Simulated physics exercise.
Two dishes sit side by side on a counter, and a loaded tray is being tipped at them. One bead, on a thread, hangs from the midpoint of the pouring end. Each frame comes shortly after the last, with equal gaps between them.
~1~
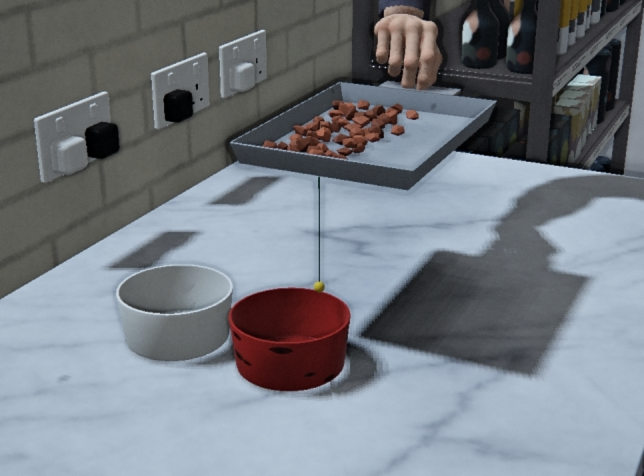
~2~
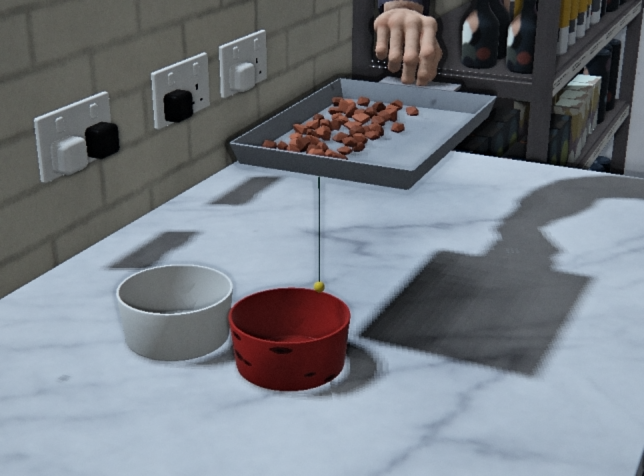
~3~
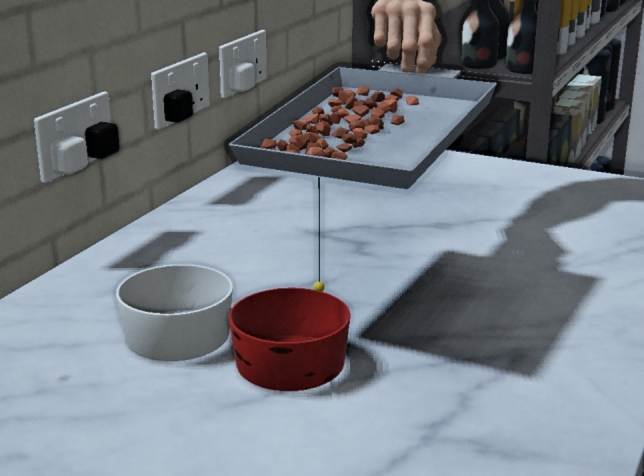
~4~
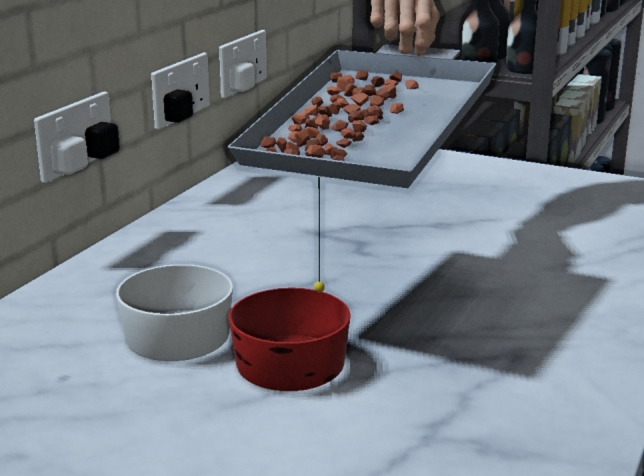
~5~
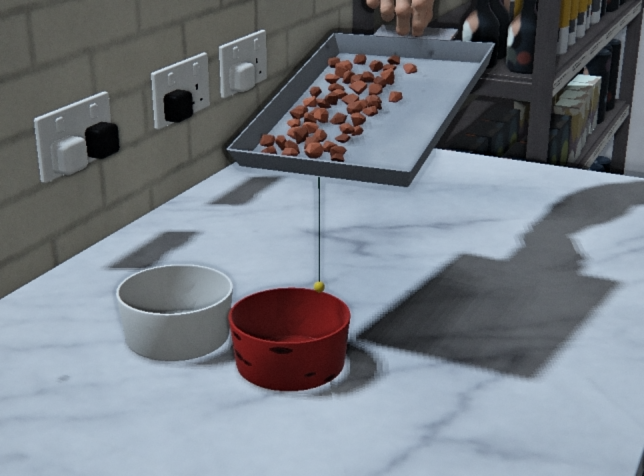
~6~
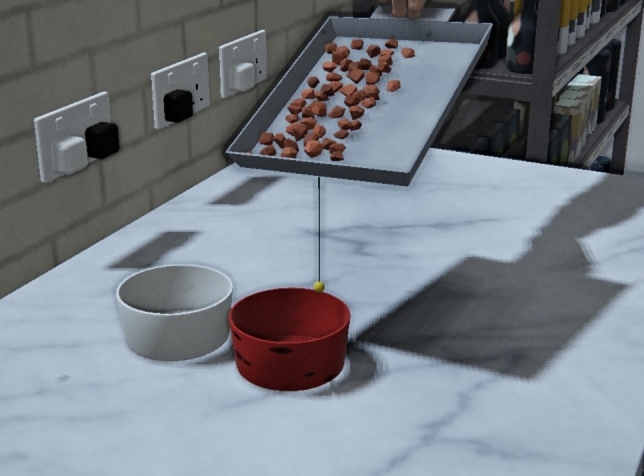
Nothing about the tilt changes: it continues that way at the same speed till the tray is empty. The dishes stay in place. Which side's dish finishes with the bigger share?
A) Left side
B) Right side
Right side (B).
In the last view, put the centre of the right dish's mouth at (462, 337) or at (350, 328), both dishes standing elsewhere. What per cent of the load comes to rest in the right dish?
I'd expect some 0 percent, and then some 10 percent.
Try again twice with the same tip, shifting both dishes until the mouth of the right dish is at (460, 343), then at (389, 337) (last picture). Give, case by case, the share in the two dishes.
20 per cent, then 80 per cent.
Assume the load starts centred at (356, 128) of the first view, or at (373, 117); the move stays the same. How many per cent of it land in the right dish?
You'd see roughly 60 per cent first and roughly 40 per cent second.
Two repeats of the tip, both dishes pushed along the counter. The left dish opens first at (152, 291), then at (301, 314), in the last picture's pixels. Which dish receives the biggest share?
With the dishes at the first place it's the right-side dish, and at the second it's the left-side dish.
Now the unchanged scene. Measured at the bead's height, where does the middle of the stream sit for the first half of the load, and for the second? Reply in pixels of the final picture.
Earlier portion about (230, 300); later portion about (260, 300).
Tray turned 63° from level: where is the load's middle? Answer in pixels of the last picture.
The middle of the pieces shows up near (284, 142).
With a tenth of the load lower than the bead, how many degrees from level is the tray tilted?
Roughly 80°.
Shortly afterwards, tray tipped steeply; all but a few on the tray; only a few in the air.
Next, tray tipped past a quarter turn; near a quarter on the tray; near a quarter in the right dish; a little in the left dish; near a quarter outside both; near a quarter in the air.
Some moments later, tray tipped past a quarter turn; near half in the right dish; a little in the left dish; near a third outside both.
In the end, tray tipped past a quarter turn; near half in the right dish; a little in the left dish; near a third outside both.
